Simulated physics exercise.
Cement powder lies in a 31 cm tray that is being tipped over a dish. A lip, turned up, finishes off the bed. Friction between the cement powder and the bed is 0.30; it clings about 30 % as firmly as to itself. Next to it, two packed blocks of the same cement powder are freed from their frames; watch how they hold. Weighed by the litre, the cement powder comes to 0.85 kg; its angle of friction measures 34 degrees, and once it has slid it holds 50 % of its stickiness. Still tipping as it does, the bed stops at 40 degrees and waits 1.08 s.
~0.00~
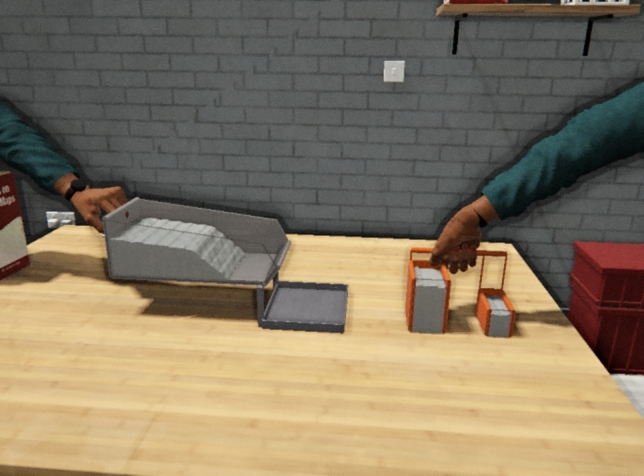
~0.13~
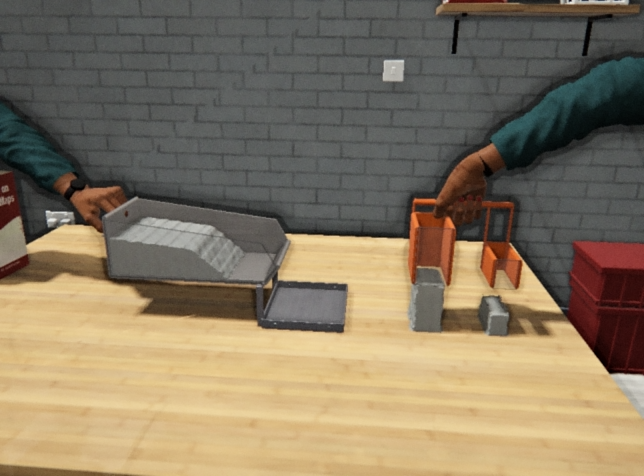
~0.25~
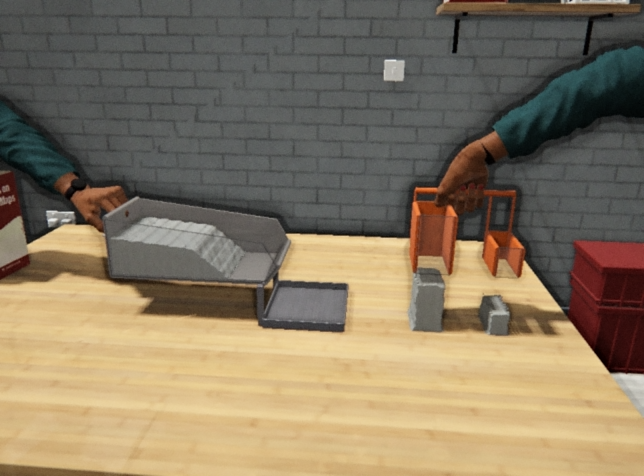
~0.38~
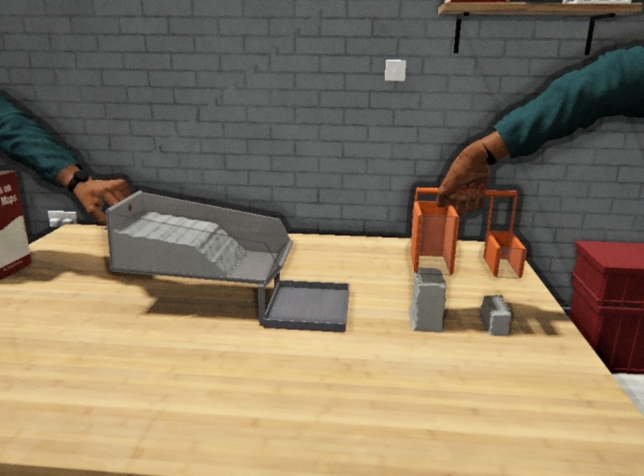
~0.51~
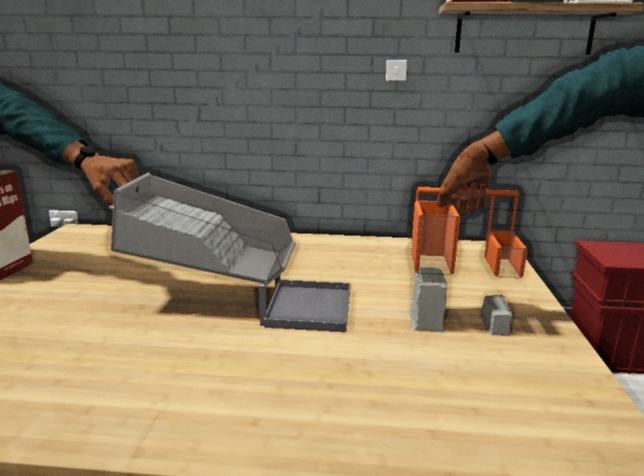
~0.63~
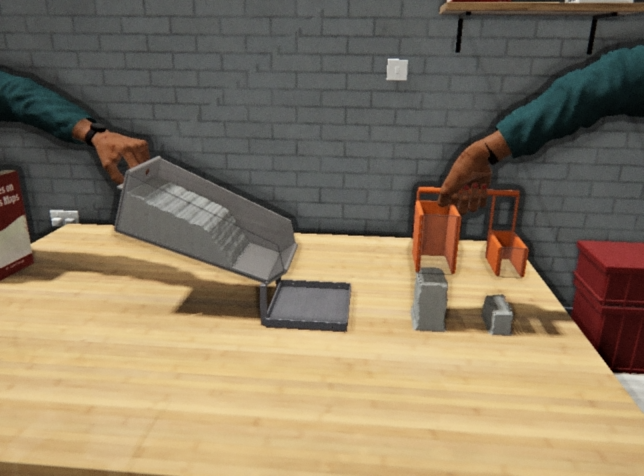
Hands lifting orange moulds off two grey powder blocks, then raising the left end of a grey powder tray beside a dish.
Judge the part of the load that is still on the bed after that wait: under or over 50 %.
The result sits past the 50 % mark.
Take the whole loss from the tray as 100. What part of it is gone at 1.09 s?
Close to 0 in a hundred.
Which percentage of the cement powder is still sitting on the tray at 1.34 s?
Measured share: Around 70 %.
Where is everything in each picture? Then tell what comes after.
Top of the high end at (107, 219), tilt 0 degrees; leading edge of the cement powder at (226, 279); blocks stand 10 cm, 4.8 cm (left to right), in the first frame.
Top of the high end at (107, 219), tilt 0 degrees; leading edge of the cement powder at (225, 278); blocks stand 10 cm, 4.8 cm (left to right), in the second frame.
Top of the high end at (107, 218), tilt 0 degrees; leading edge of the cement powder at (226, 278); blocks stand 10 cm, 4.8 cm (left to right), in the third frame.
Top of the high end at (111, 212), tilt 2 degrees; leading edge of the cement powder at (227, 276); blocks stand 10 cm, 4.8 cm (left to right), in the fourth frame.
Top of the high end at (119, 192), tilt 10 degrees; leading edge of the cement powder at (229, 271); blocks stand 10 cm, 4.8 cm (left to right), in the fifth frame.
Top of the high end at (131, 174), tilt 18 degrees; leading edge of the cement powder at (231, 266); blocks stand 10 cm, 4.8 cm (left to right), in the sixth frame.
After 0.85 s, the tilt is 31 degrees and 100 % is on the bed.
After 1.09 s, the tilt is 40 degrees and 100 % is on the bed.
After 1.34 s, the tilt is 40 degrees and 72 % is on the bed.
After 1.59 s, the tilt is 40 degrees and 65 % is on the bed.
After 2.13 s, at the end, the tilt is 40 degrees and 65 % is on the bed.
